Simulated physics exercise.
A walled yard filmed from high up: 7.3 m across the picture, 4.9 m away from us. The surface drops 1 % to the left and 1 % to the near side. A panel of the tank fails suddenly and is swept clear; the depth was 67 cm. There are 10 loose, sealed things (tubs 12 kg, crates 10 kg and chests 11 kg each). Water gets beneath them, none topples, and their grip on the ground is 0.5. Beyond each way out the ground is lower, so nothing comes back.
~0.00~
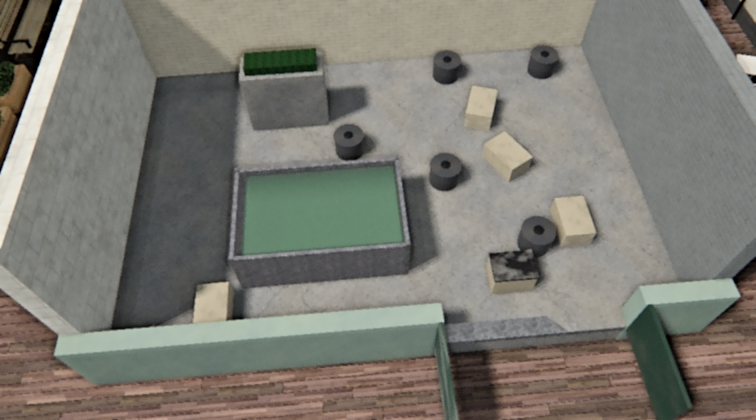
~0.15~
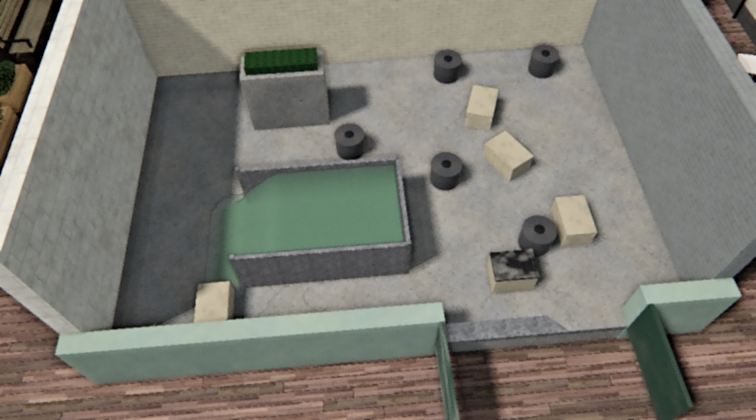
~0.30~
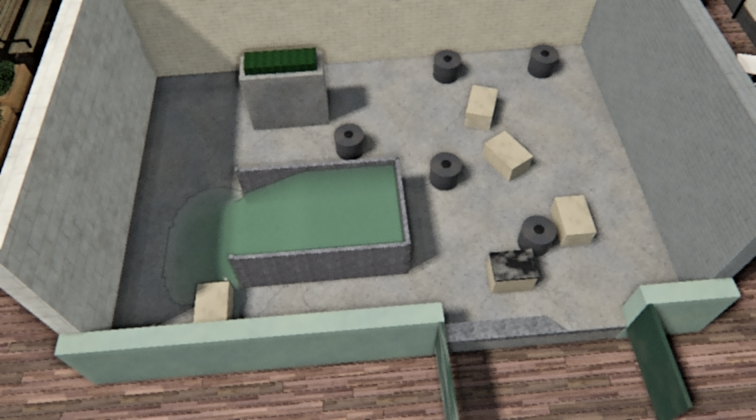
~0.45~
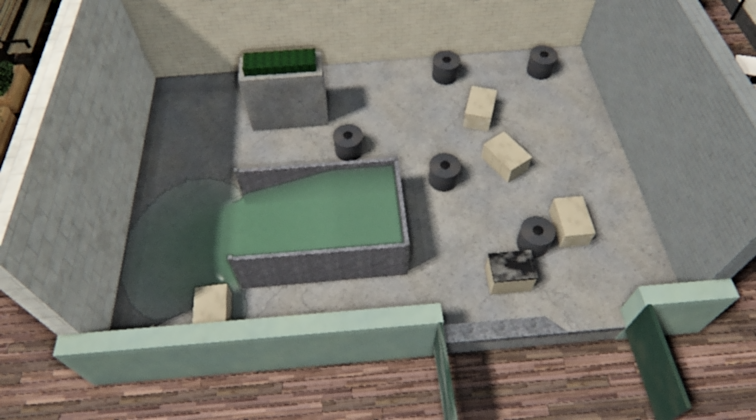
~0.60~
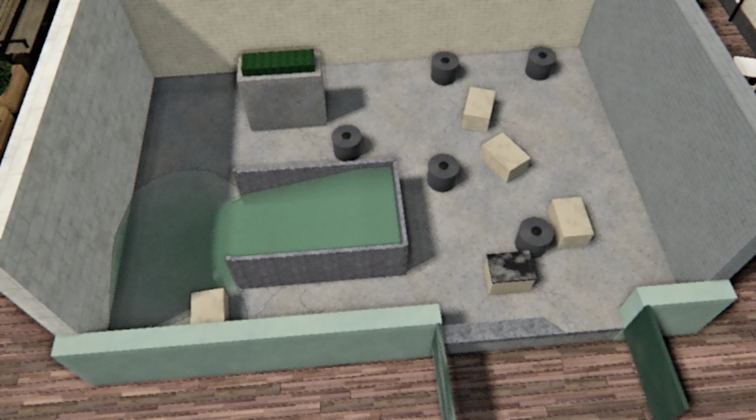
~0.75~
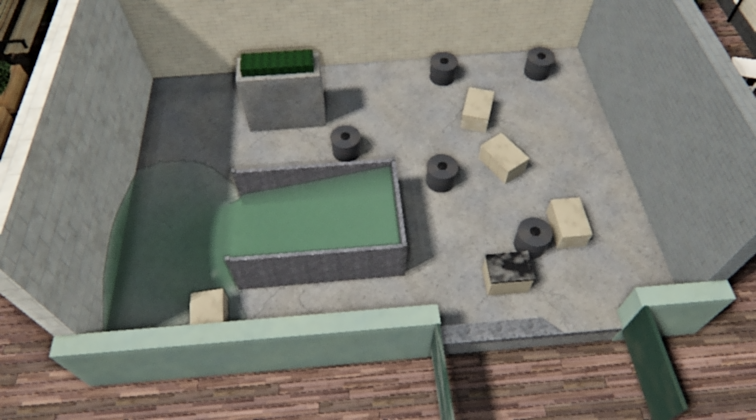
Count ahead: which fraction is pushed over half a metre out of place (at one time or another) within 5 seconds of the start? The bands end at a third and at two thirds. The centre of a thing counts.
It is less than a third.
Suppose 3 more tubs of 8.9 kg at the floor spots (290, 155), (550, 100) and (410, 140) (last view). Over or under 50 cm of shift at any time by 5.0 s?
In that order: Under, short of it, less.
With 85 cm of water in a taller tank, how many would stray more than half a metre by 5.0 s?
Then 4.
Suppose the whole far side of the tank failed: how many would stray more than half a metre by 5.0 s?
In that case 4 of them.
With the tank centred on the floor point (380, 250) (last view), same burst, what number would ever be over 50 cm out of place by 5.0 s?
Then 1.
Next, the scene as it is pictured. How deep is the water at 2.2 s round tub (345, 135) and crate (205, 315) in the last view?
About 0 and 10 cm.
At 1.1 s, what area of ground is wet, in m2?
Roughly 7.5 m2.
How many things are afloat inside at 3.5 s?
I count 1.
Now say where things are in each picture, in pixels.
The first frame shows a crate at (211, 305) rests on the ground; a tub at (447, 59), on the bottom; 2.7 m2 under water; 0 of 10 have shifted.
The second frame shows a crate at (212, 304) rests on the ground; a tub at (448, 59) rests on the ground; water covers 3.5 m2; 0 of 10 have shifted.
The third frame shows a crate at (212, 304), on the bottom; a tub at (448, 59) rests on the ground; water covers 4.4 m2; 0 of 10 have shifted.
The fourth frame shows a crate at (210, 307) rests on the ground; a tub at (447, 60), on the bottom; 5.7 m2 under water; 0 of 10 have shifted.
The fifth frame shows a crate at (208, 312) rests on the ground, 9 cm from its start; a tub at (445, 61), on the bottom; water covers 6.4 m2; 1 of 10 have shifted.
The sixth frame shows a crate at (207, 313), on the bottom, 9 cm from its start; a tub at (444, 61), on the bottom; water covers 6.9 m2; 1 of 10 have shifted.
After 1.1 s 0 of 10 are over 50 cm from their spots; 0 afloat.
After 2.2 s 1 of 10 are over 50 cm from their spots; 1 afloat.
After 3.5 s 1 of 10 are over 50 cm from their spots; 1 afloat.
After 5.0 s 2 of 10 are over 50 cm from their spots, and 2 have been at some point; 1 afloat.
